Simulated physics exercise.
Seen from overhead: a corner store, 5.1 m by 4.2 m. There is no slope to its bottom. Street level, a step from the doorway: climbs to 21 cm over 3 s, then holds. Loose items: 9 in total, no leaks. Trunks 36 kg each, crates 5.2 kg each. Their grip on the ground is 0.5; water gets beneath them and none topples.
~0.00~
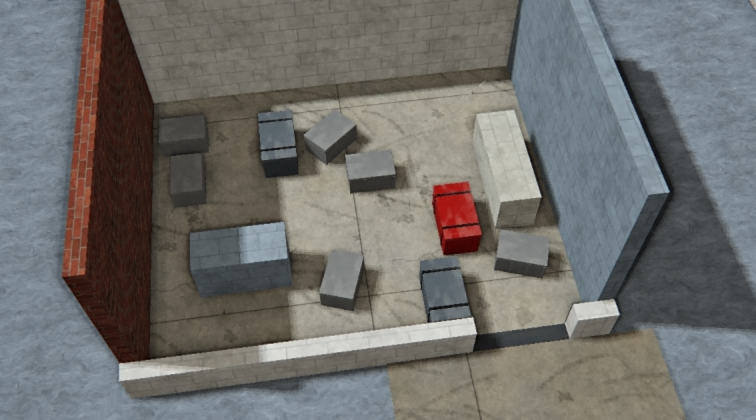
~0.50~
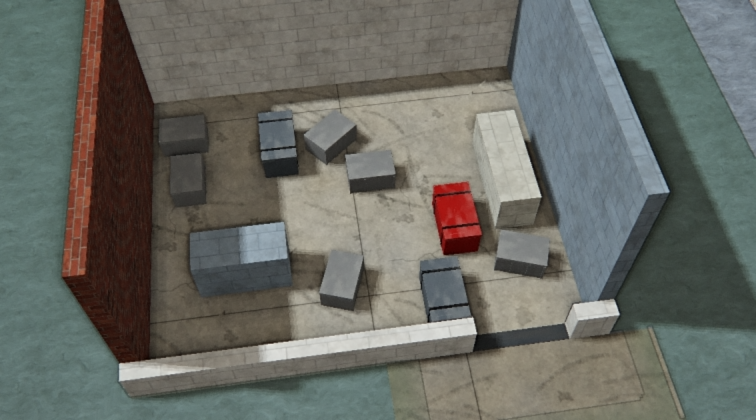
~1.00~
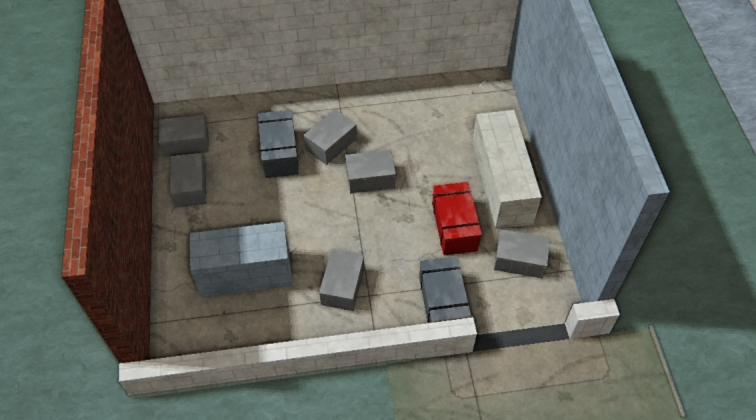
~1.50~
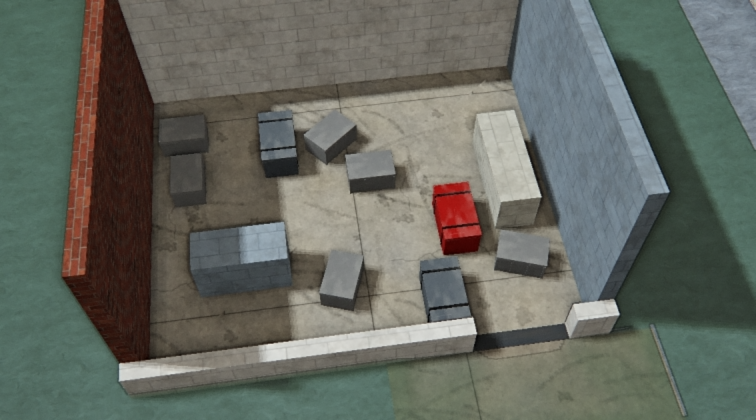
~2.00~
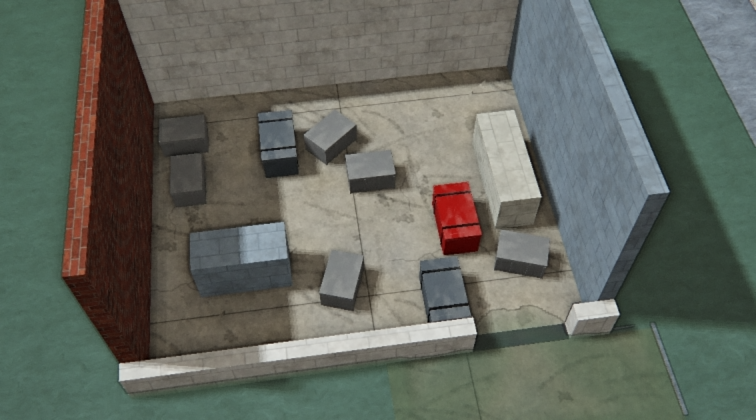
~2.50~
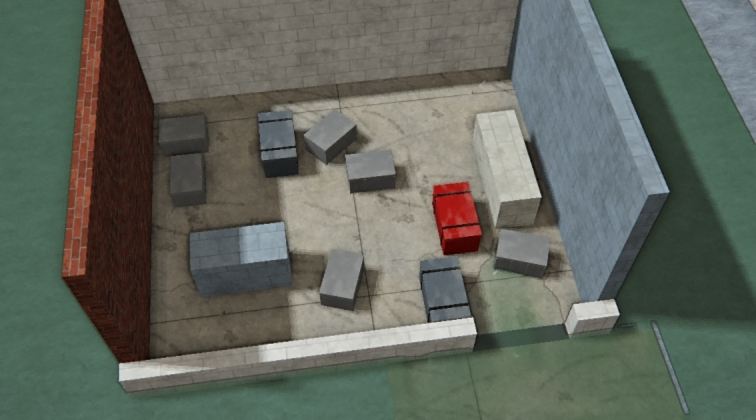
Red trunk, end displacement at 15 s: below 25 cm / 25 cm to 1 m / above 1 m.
Is swept away.
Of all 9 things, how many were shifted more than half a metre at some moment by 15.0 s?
By my tally, 6.
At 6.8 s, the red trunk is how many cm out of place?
By then it has shifted roughly 50 cm.
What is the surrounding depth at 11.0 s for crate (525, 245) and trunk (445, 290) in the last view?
I'd estimate 13 cm for the first and 6 cm for the second.
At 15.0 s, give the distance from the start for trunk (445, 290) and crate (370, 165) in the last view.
In turn: 10 cm, 120 cm.
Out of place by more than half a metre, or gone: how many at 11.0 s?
3.
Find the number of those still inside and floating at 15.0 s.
I count 7.
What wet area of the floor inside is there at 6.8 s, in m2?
The covered patch comes to about 13 m2.
After 3.5 s the red trunk is near (457, 210), 0.0 m from its start, aground; 1 afloat.
After 6.8 s the red trunk is near (430, 186), 0.5 m from its start, aground; 1 afloat.
After 11.0 s the red trunk is near (410, 176), 0.8 m from its start, aground; 6 afloat.
After 15.0 s the red trunk is near (351, 136), 1.8 m from its start, afloat; 7 afloat.
